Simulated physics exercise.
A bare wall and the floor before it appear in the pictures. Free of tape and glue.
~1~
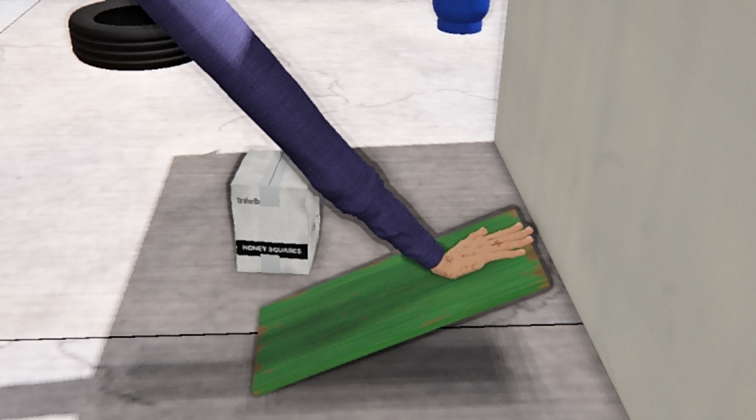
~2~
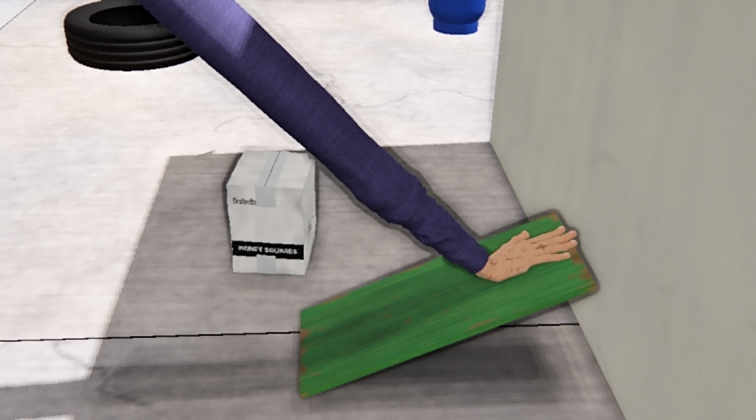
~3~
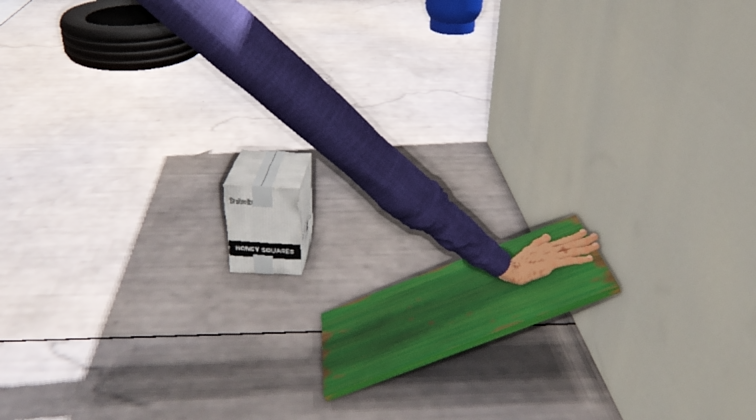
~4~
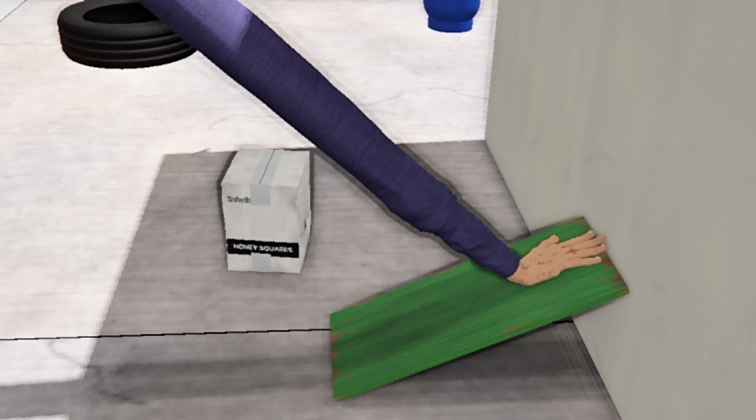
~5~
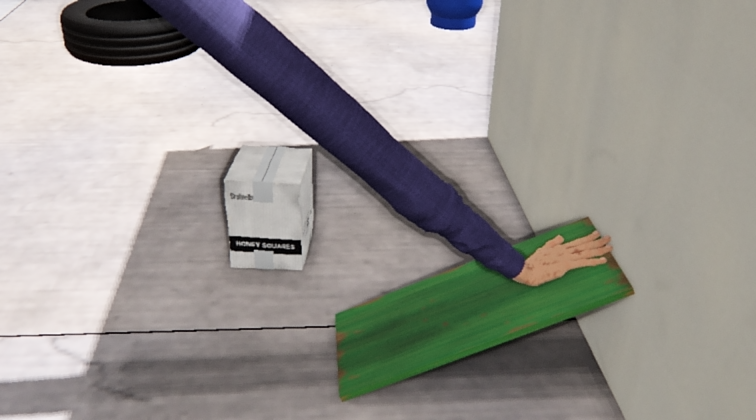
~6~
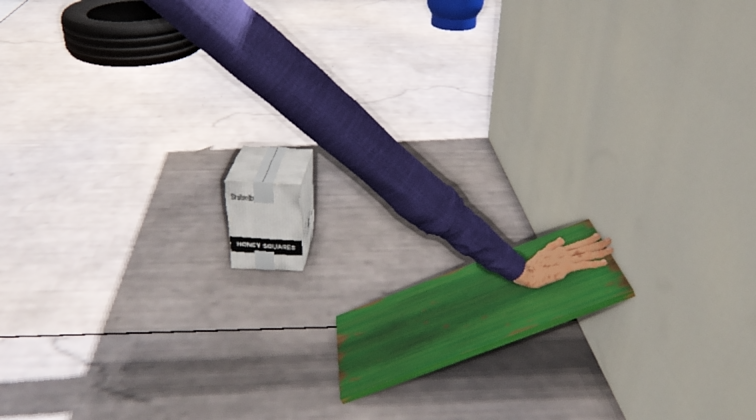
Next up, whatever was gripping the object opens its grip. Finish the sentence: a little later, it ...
A little later, it has slipped down.
Then, 0.30 s after the last picture, green board 13° lower than it was left near (460, 332).
Then, 0.40 s after the last picture, green board 24° lower than it was left near (455, 351).
At rest, moved from the start, green board; white box in place. Seen from the same camera at the end, green board near (455, 353). The board gives way.
